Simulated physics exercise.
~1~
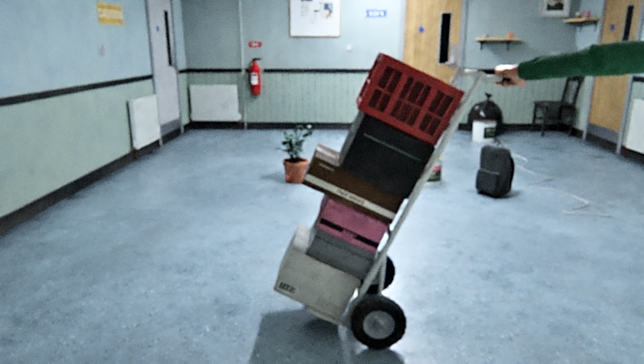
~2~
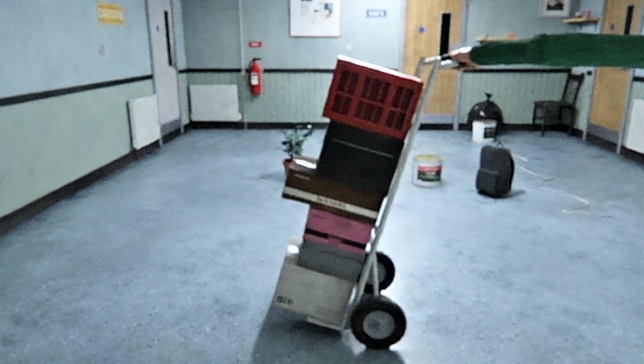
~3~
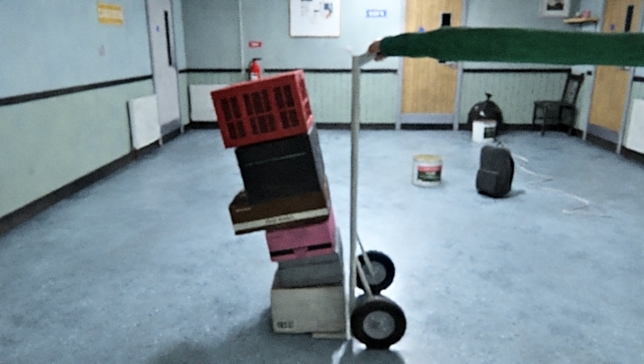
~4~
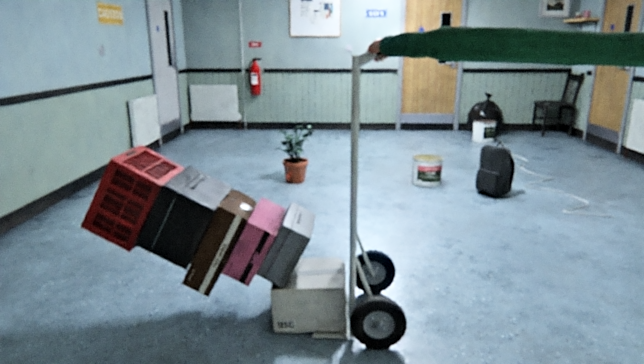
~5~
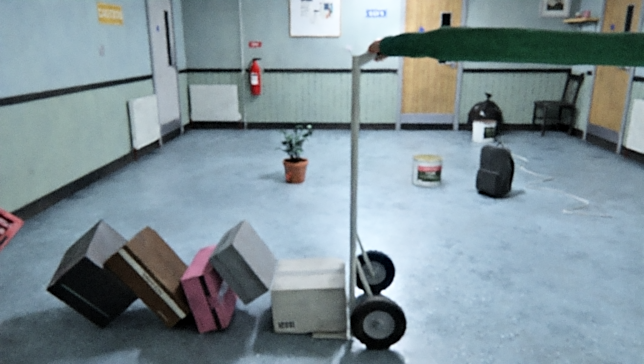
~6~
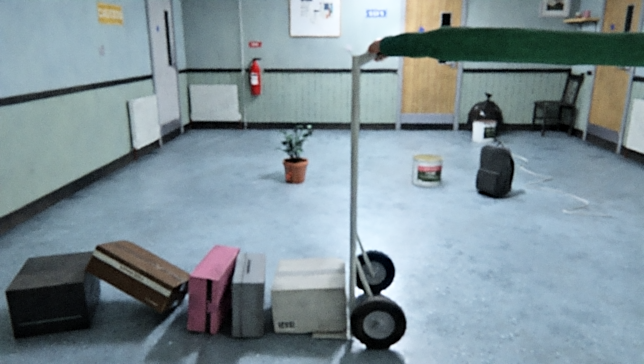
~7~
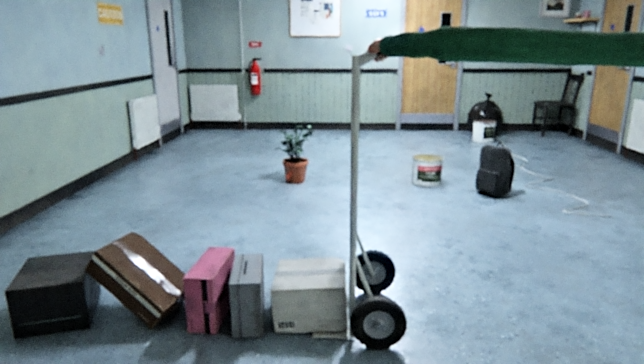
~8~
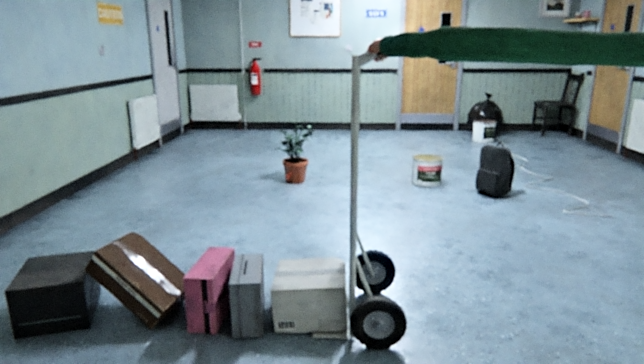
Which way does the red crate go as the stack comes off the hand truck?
The red crate moves to the left, tumbling down and away from the hand truck.
In a blue-floored hall, an arm swings a hand truck upright, spilling stacked boxes leftward while the white box stays upright.
